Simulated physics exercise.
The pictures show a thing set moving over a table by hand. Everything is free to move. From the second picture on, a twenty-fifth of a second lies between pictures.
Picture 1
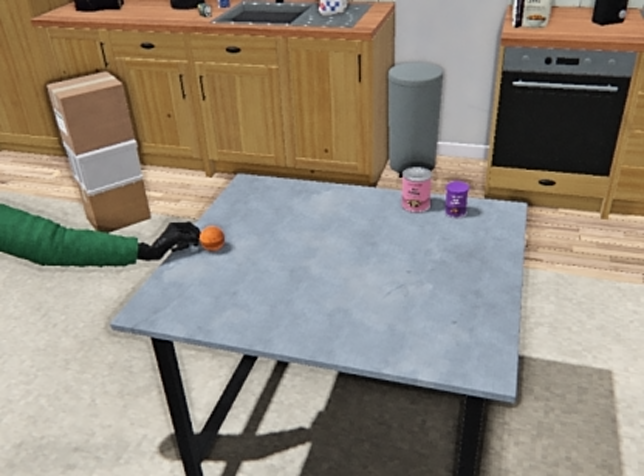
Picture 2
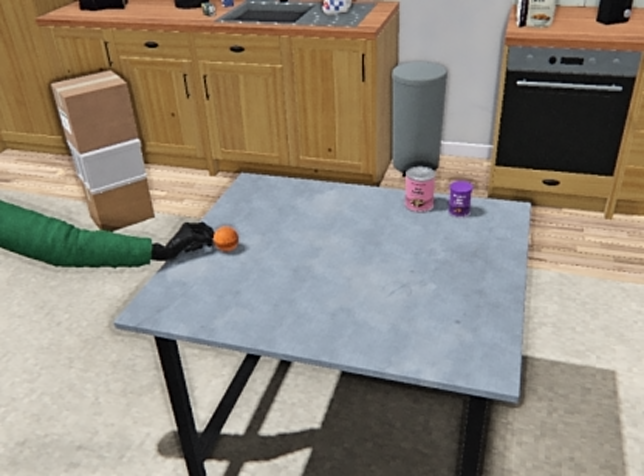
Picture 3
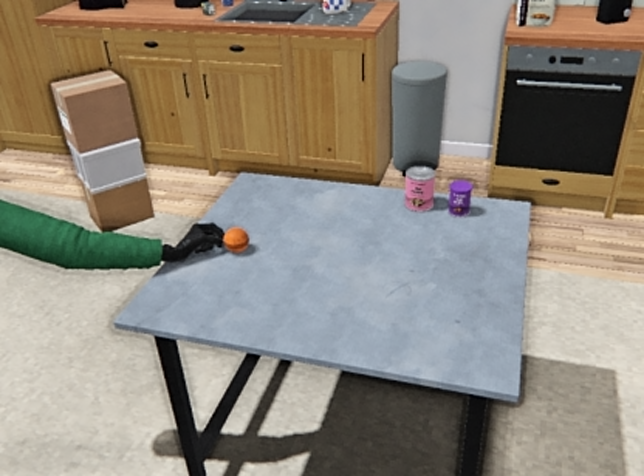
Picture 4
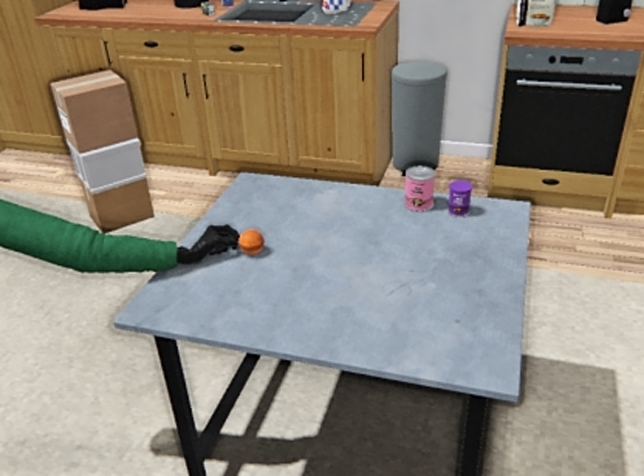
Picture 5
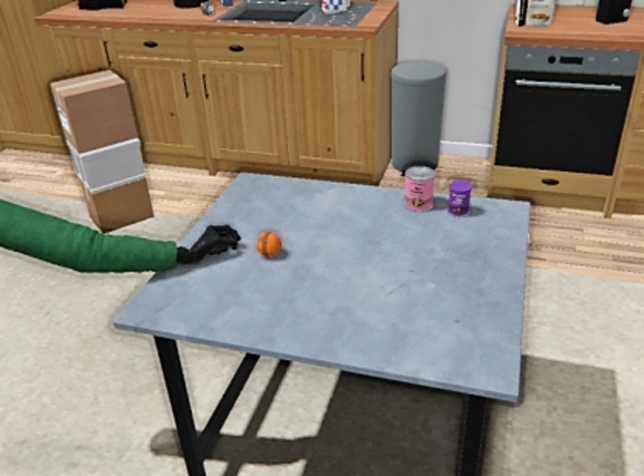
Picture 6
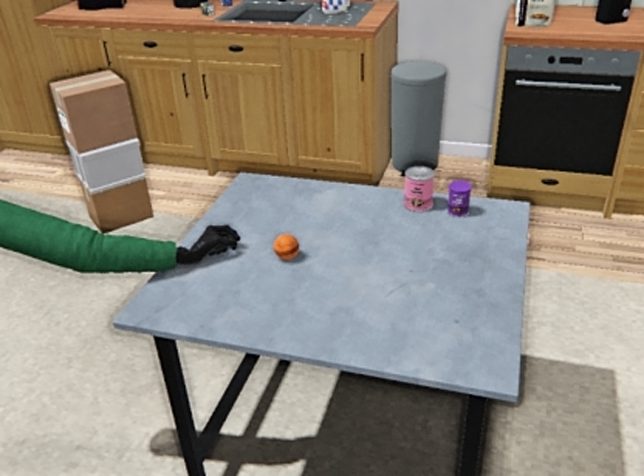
An orange ball was pushed slowly to the right across a gray table by a black-gloved hand in a green sleeve, then rolled a little farther right after the hand stopped.
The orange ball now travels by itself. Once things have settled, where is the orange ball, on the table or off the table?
The orange ball drops to the floor.
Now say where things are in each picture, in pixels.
In the first frame, under the hand; orange ball (212, 239).
In the second frame, under the hand; orange ball (226, 239).
In the third frame, under the hand; orange ball (237, 240).
In the fourth frame, orange ball (252, 242).
In the fifth frame, orange ball (269, 245) displaced about its own width.
In the sixth frame, orange ball (286, 247) displaced about its own width.
Then, 0.20 s past the last view, orange ball displaced well along near (374, 259).
Then, 0.60 s past the last view, orange ball now off the table.
Then, 0.90 s past the last view, things are still on the move.
Finally, off the table, orange ball.
